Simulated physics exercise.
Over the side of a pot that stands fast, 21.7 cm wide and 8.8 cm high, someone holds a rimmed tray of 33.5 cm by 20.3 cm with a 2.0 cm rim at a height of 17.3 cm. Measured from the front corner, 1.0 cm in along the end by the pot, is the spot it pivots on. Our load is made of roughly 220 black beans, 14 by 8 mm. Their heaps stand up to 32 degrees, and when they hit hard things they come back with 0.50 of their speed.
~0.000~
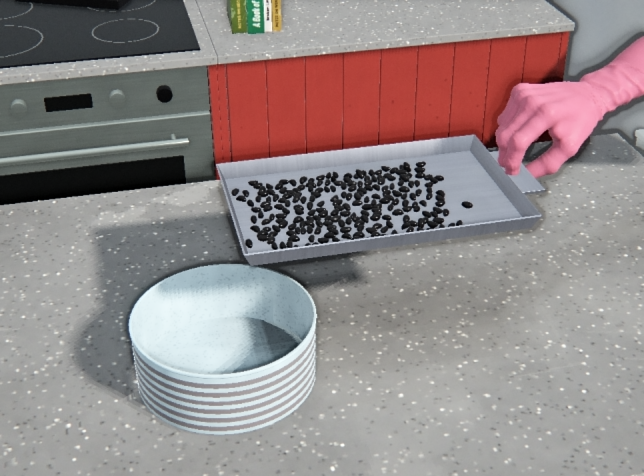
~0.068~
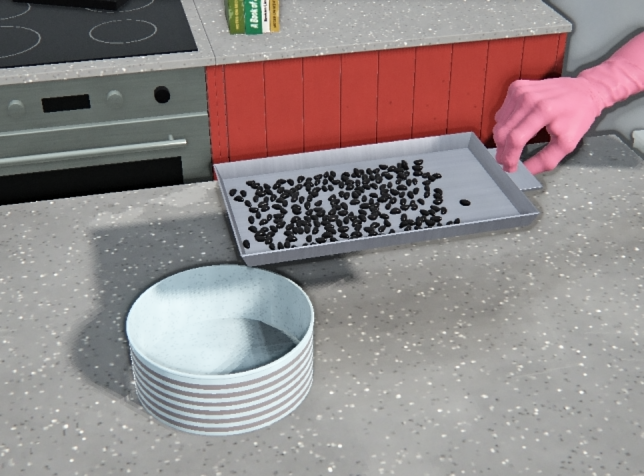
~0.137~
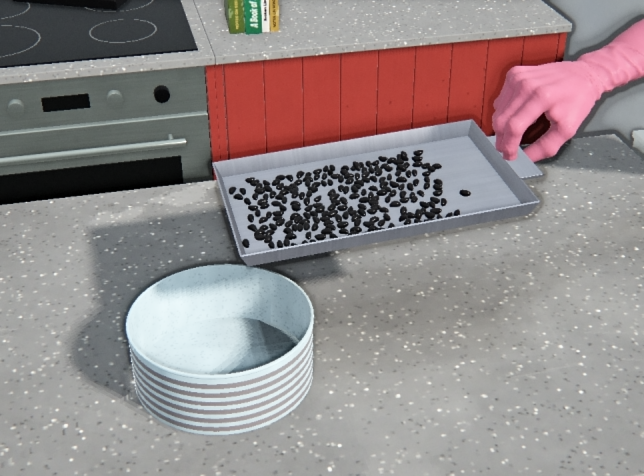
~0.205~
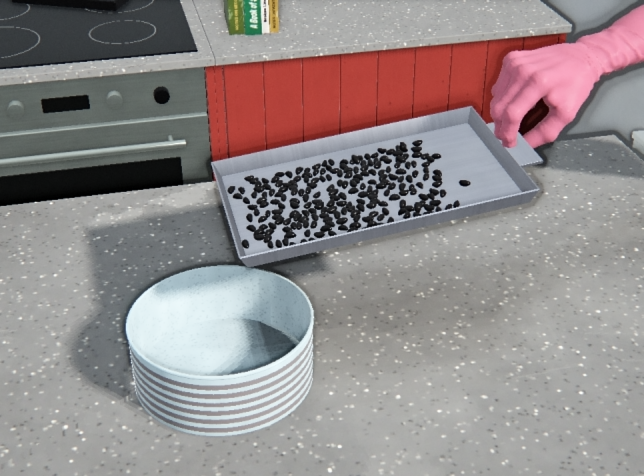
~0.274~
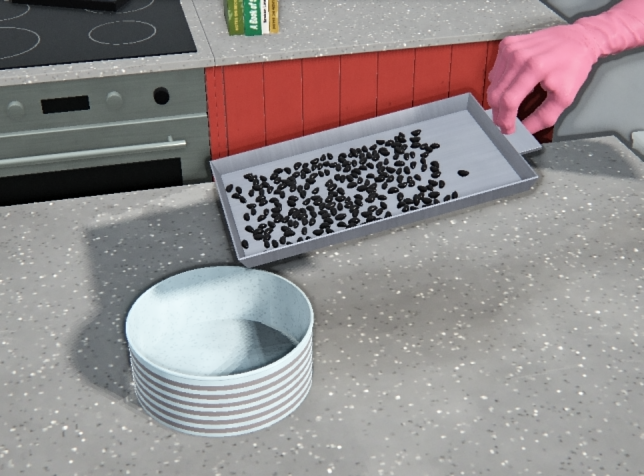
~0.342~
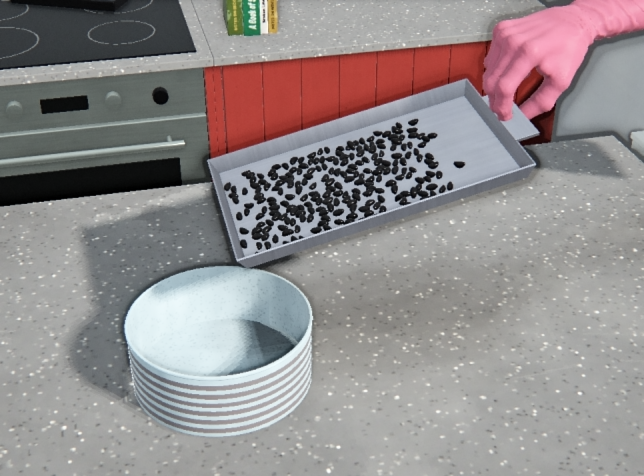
A pink hand at the upper right grips the end of a grey rimmed tray in a kitchen, seen from slightly above. Black beans lie scattered across the tray, behind a pale blue round pot with a ribbed outside on a speckled grey counter, with red panels and an oven beyond. The hand slowly raises the tray's right end, tilting it down leftward, while the beans barely shift.
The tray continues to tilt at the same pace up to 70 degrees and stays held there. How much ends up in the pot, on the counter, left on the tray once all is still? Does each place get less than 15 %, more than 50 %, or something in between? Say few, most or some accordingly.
Pot: Most. Counter: Few. Tray: Some.
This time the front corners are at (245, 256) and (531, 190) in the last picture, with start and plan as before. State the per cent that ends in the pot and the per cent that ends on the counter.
Per cent by place - pot 80, counter 15.
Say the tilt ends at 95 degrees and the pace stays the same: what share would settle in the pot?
That comes out at some 95 per cent.
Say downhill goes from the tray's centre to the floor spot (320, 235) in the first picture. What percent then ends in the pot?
About 95 per cent.
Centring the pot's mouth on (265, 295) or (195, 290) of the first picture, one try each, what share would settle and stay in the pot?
70 % and 65 %.
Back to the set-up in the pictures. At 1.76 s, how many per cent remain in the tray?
Around 35 percent of it.
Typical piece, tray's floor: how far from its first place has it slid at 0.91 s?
It has moved some 8 cm from its start.
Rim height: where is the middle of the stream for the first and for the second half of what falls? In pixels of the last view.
At roughly (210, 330) first, later on at (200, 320).
Then, at 0.91 s, tilt 40 degrees; the tray holds 100 %, the pot 0 %.
After 1.29 s, tilt 58 degrees; the tray holds 90 %, the pot 10 %.
Then, at 1.76 s, tilt 70 degrees; the tray holds 35 %, the pot 50 %.
By 2.9 s all is still; pot 75 %, counter 5 %, tray 25 %.
